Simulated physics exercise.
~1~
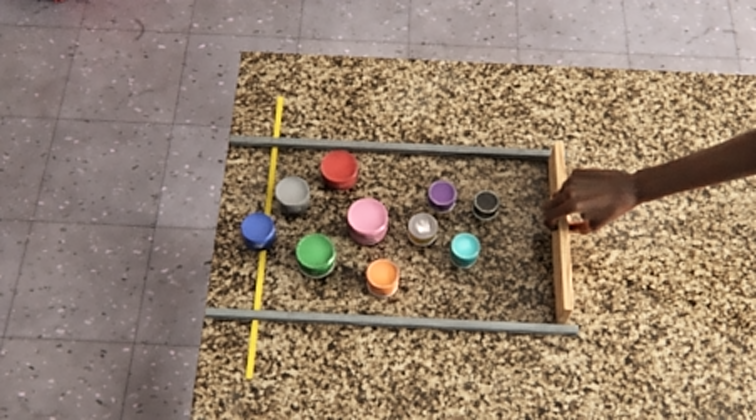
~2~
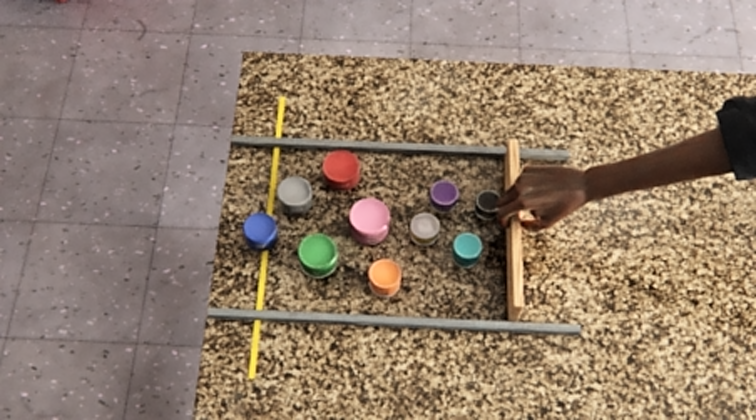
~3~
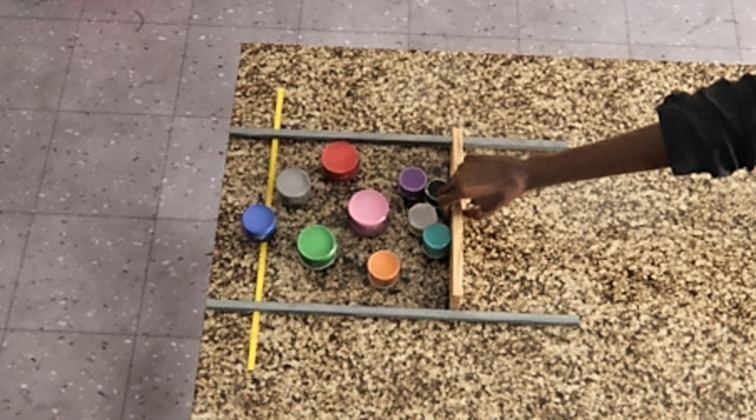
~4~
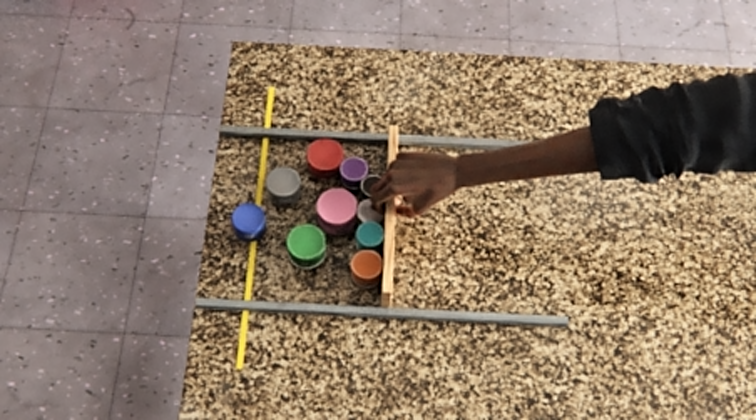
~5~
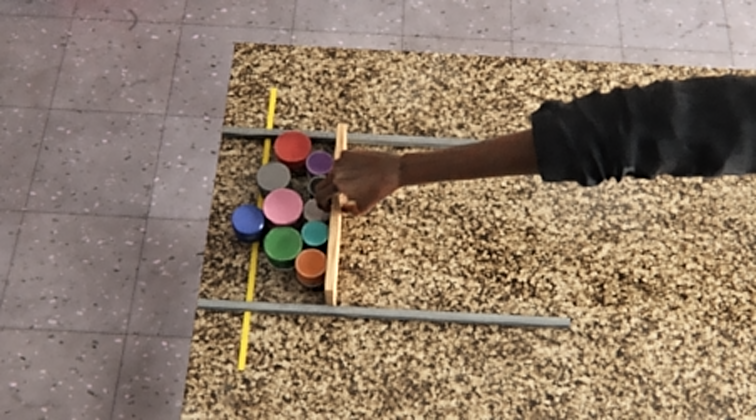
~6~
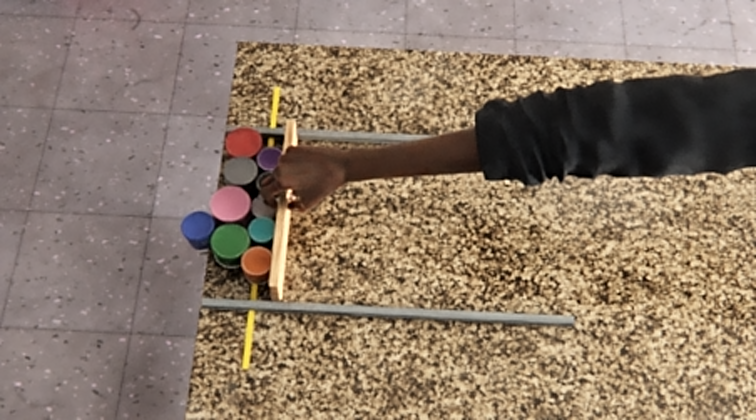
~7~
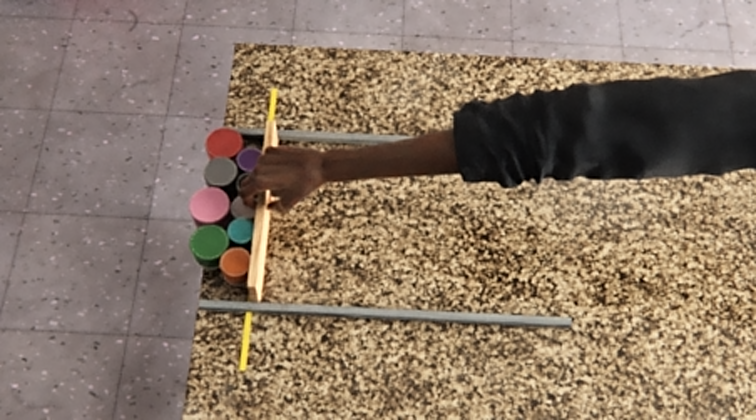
Hand sweeping colourful little pots leftward with a wooden board across a speckled counter, stopping near yellow tape, blue one gone over the edge.
